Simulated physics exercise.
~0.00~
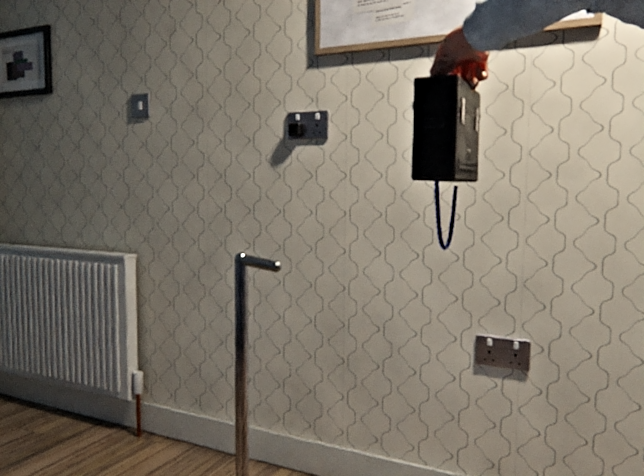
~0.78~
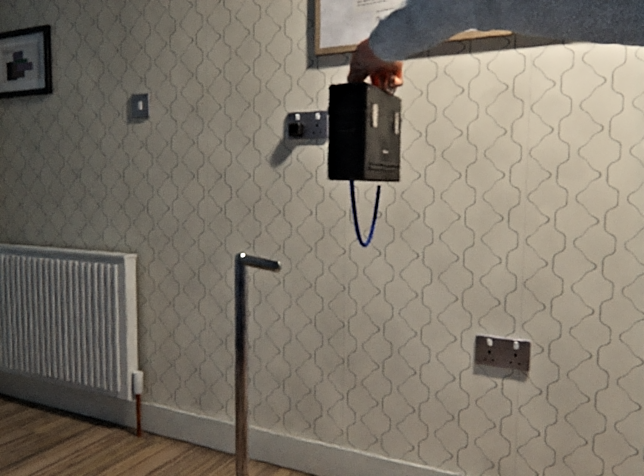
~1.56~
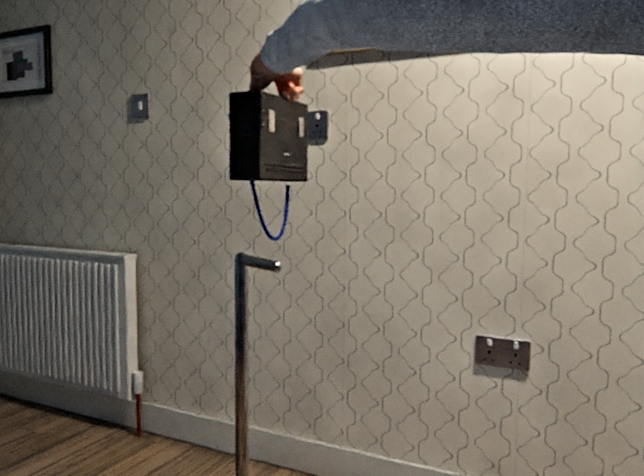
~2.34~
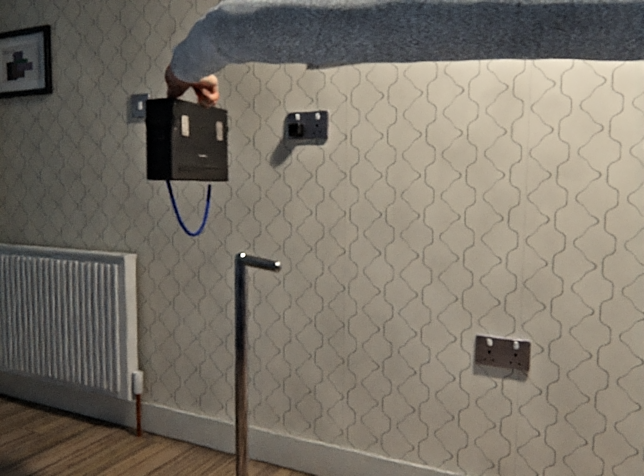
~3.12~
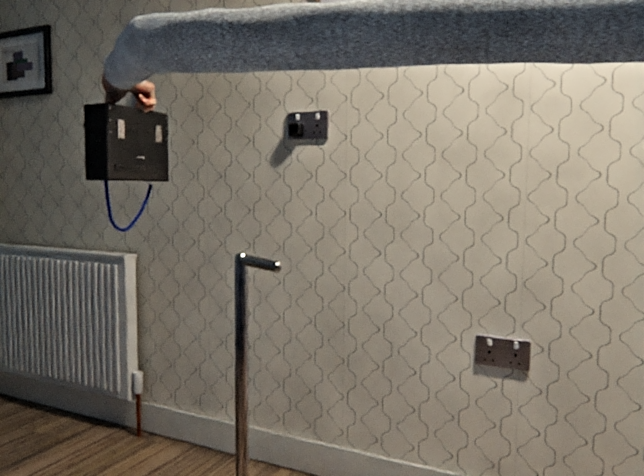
A black case with a blue loop hanging beneath it was carried by hand from right to left in front of a patterned wall, passing above a short metal post with a bar on top, and it went by freely, ending up past the post.
